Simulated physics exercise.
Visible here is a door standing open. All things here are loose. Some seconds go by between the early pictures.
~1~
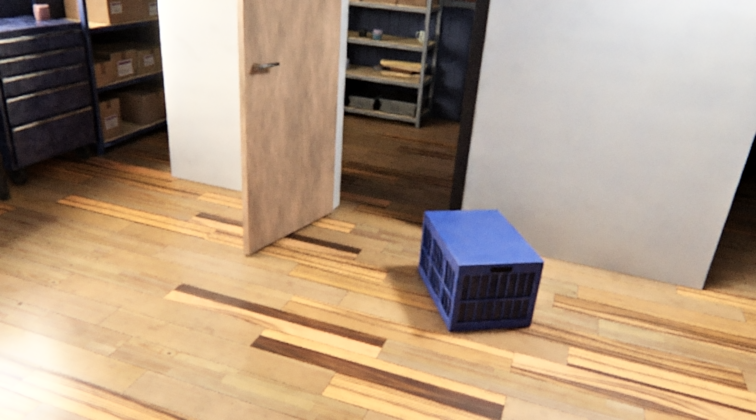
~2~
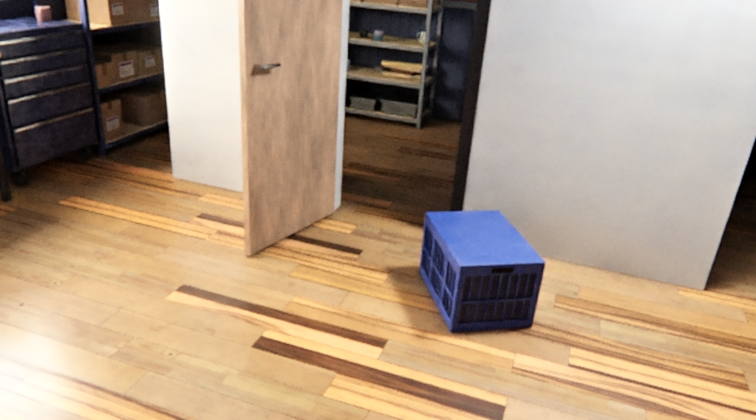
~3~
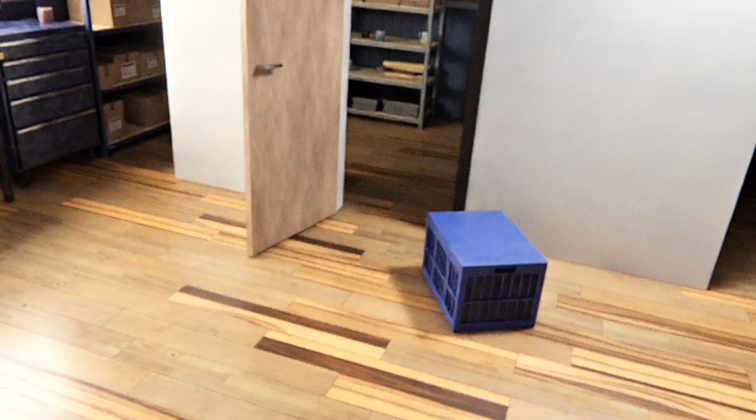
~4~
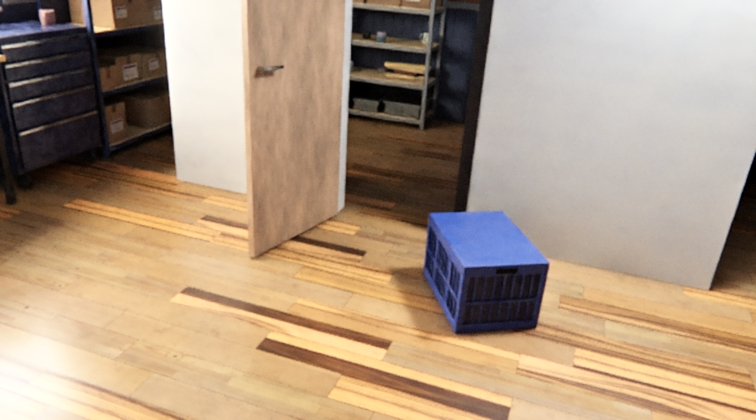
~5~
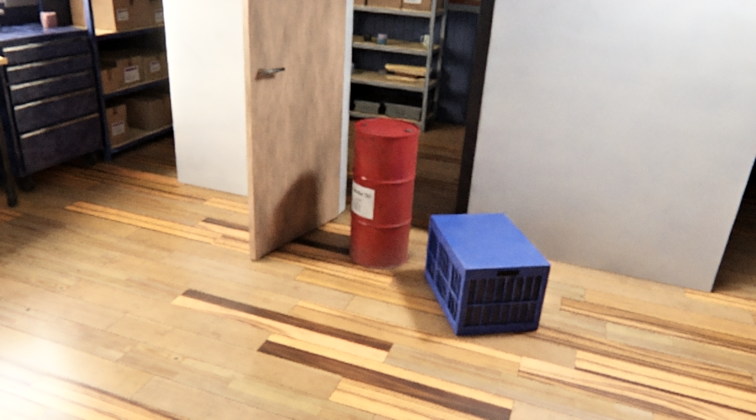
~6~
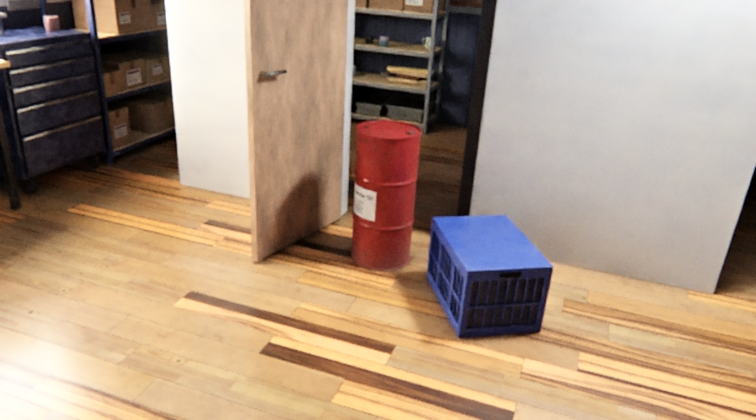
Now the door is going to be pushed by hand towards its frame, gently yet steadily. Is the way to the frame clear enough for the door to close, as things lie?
The way is obstructed.
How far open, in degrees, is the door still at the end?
Open angle: About 60°.
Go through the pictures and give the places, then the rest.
The first picture shows door wide open and still; blue chest (475, 266).
The second picture shows door wide open and still; blue chest (477, 267).
The third picture shows door wide open and still; blue chest (479, 267).
The fourth picture shows door wide open and still; blue chest (481, 268).
The fifth picture shows door wide open and still; blue chest (482, 270).
The sixth picture shows door wide open and still; red drum (385, 196); blue chest (484, 272).
Then, 0.40 s on from there, door 96° open.
Then, 0.60 s on from there, door 85° open.
Then, 0.80 s on from there, door 73° open.
Then, 1.00 s on from there, door 61° open.
In the end, door 60° open; both unmoved. At the end, from the last picture's camera, red drum near (387, 196).
